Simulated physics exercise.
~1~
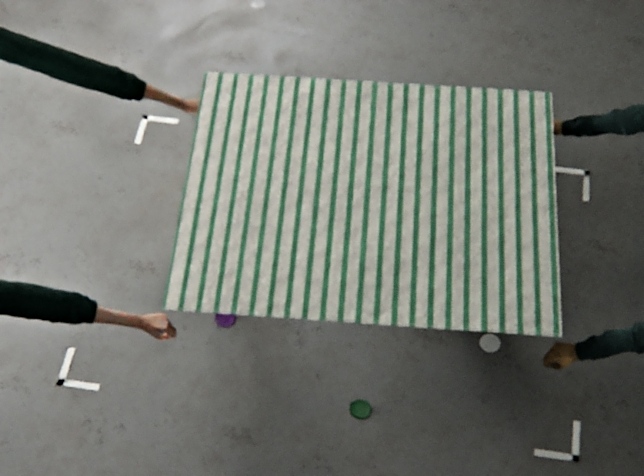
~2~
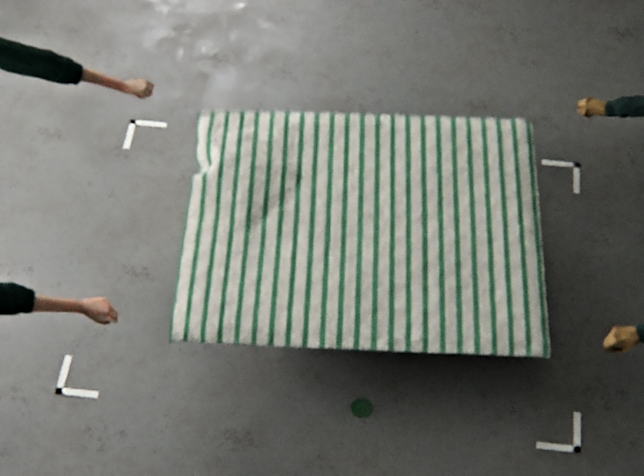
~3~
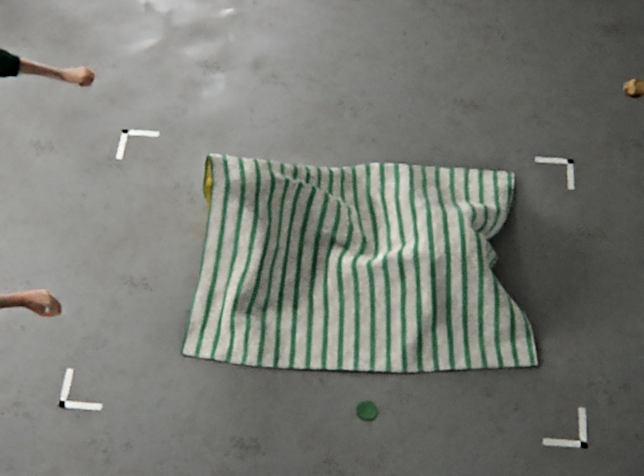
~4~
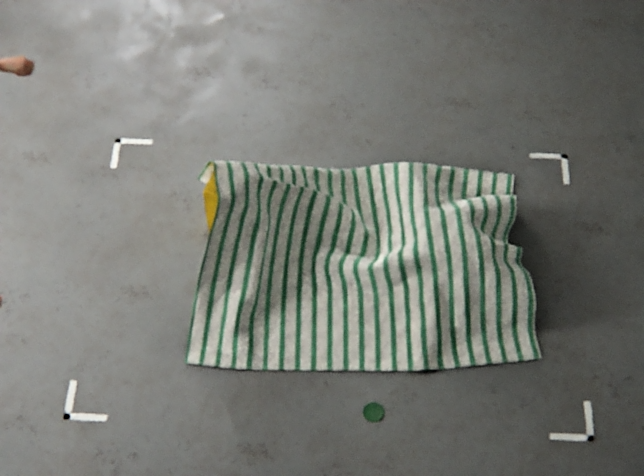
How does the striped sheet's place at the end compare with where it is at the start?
At the start the sheet is held up by the hands, higher in the view. By the end it has dropped and lies rumpled lower in the view, just above the green plate.
